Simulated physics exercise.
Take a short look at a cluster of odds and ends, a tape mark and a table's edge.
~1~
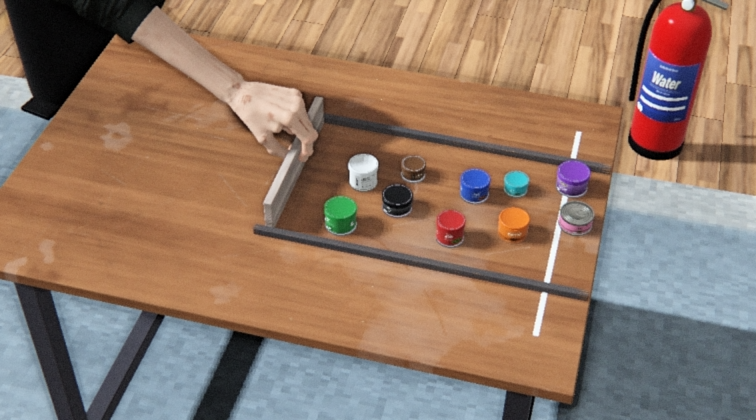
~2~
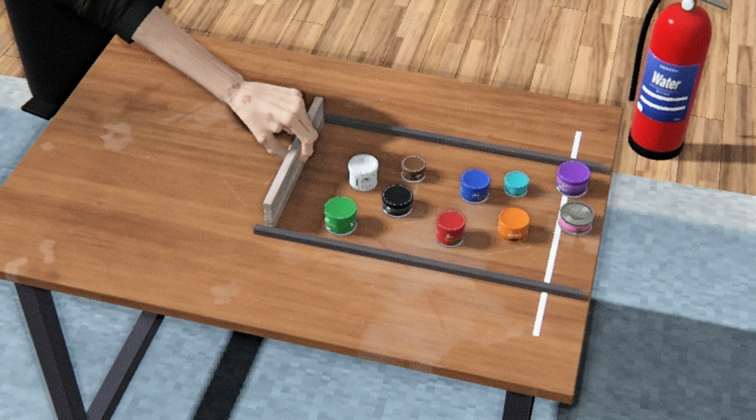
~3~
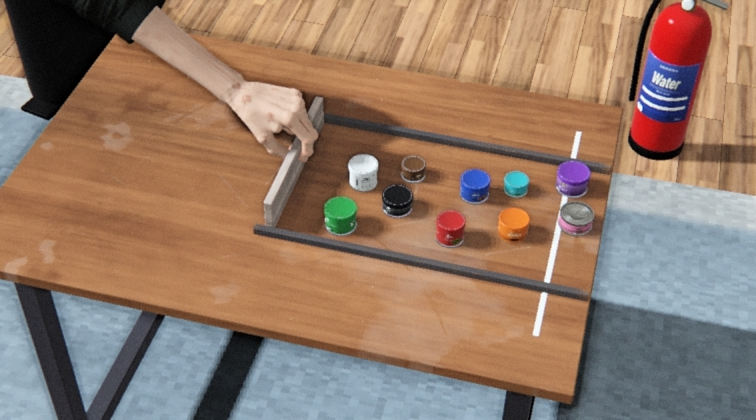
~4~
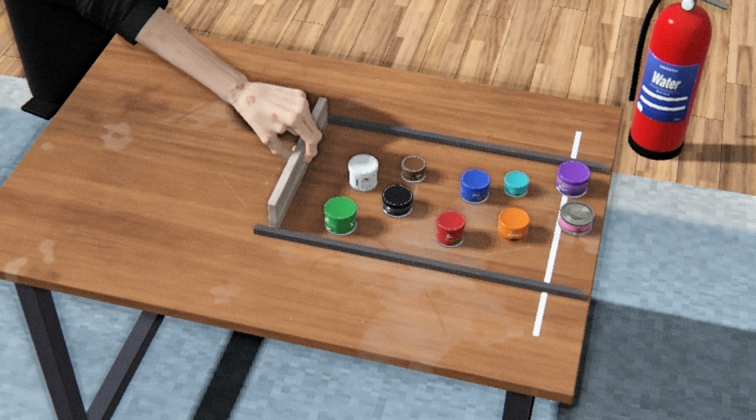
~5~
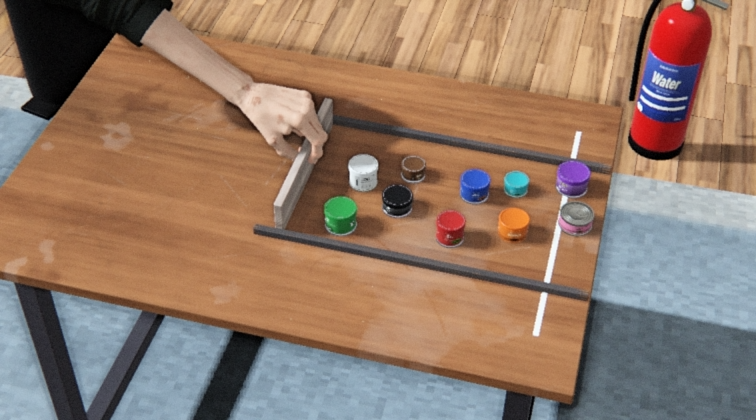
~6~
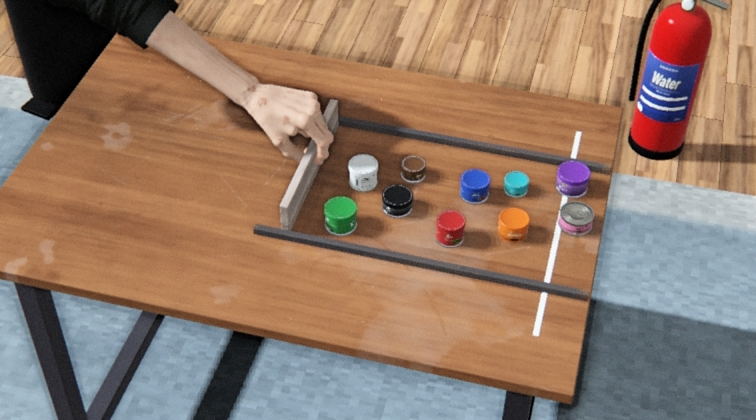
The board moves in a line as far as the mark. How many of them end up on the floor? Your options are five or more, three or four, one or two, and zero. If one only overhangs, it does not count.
My pick is one or two.
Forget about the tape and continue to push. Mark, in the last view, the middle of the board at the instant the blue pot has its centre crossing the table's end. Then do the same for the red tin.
Roughly at (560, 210) and roughly at (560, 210).
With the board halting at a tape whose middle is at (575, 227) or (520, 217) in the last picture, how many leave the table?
First try 5, second try 0.
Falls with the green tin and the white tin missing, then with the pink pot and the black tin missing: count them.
First 2, then 0.
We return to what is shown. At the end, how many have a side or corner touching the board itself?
That comes to 5.
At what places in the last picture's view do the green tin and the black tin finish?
In the last picture the green tin sits around (567, 263) and the black tin around (572, 238).
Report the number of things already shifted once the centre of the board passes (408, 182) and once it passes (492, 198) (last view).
First 4, then 8.
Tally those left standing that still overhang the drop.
I count 4 overhanging.
Soon after, none off yet; pink pot at rest near (576, 219); purple pot at rest near (573, 180); orange tub at rest near (514, 226).
In the end, the number that fall off is one or two; gone, pink pot.
